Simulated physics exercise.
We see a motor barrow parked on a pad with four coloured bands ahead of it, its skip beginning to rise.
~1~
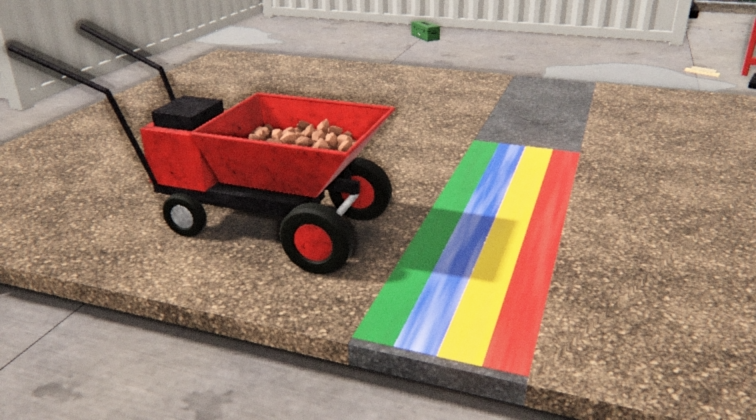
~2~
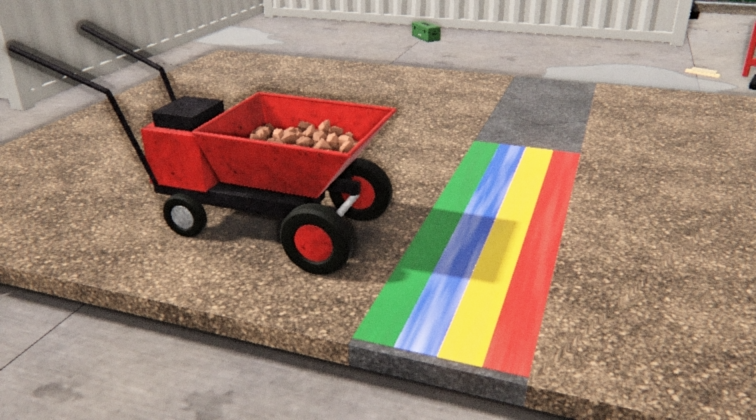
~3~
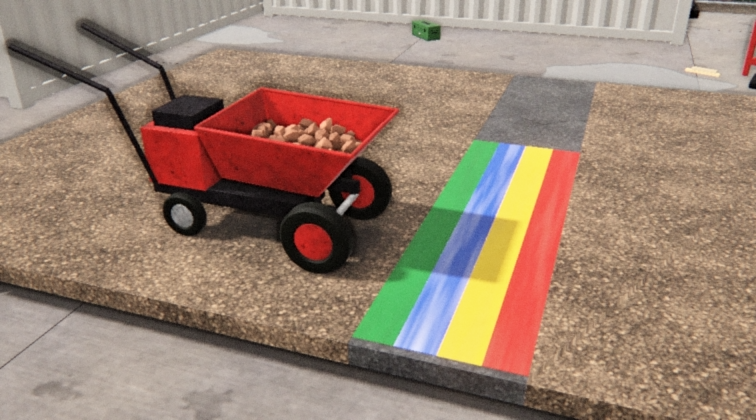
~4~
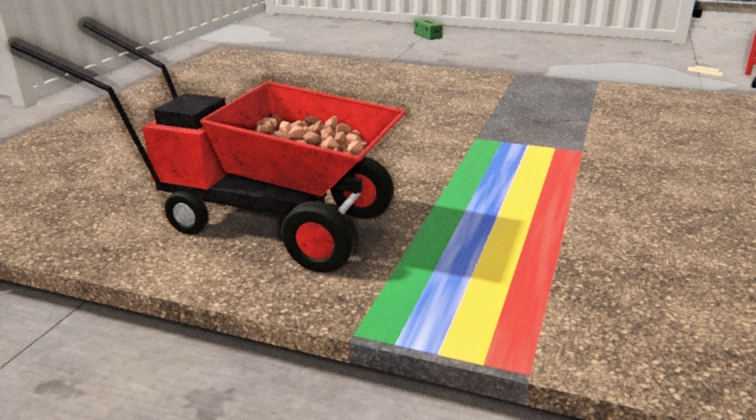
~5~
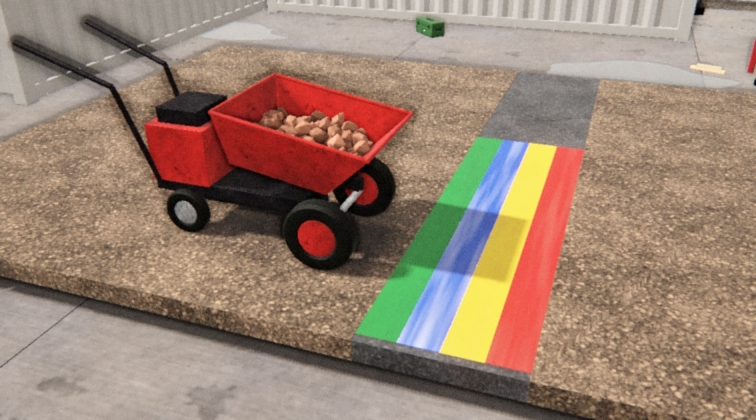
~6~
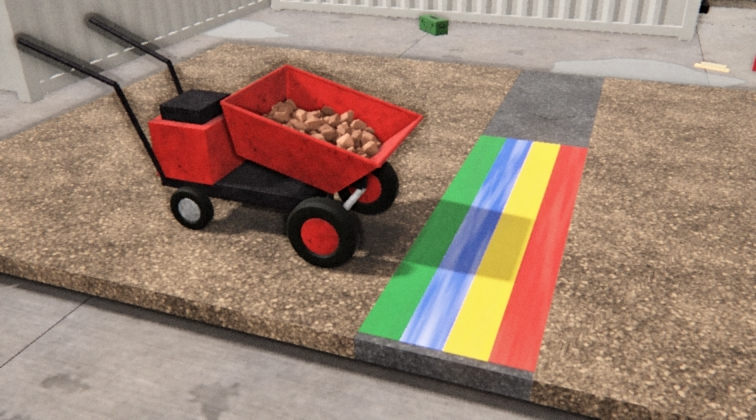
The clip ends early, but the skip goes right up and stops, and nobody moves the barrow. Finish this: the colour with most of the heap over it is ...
... Blue.
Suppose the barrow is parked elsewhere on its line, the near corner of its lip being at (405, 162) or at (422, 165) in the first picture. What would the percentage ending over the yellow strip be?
The first stop gives 30 per cent; the second gives 10 per cent.
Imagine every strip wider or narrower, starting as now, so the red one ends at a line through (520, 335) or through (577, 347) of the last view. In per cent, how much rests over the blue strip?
First case 30 per cent, second case 40 per cent.
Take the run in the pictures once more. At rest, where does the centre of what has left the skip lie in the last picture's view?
At about (474, 257).
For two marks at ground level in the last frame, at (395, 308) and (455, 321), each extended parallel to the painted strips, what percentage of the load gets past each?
In order: Near 70 %, then 30 %.
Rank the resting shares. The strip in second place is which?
Second: That yellow strip.
Shortly afterwards, skip tipped steeply; the whole lot in the skip.
Next, skip tipped steeply; all but a few in the skip; only a few over the green strip; a little over the blue strip.
Some moments later, skip tipped right over; near a quarter in the skip; only a few over the green strip; near a third over the blue strip; near a quarter over the yellow strip; a little over the red strip; only a few off the paint.
In the end, skip tipped right over; near a quarter in the skip; only a few over the green strip; near a third over the blue strip; near a quarter over the yellow strip; a little over the red strip; only a few off the paint.
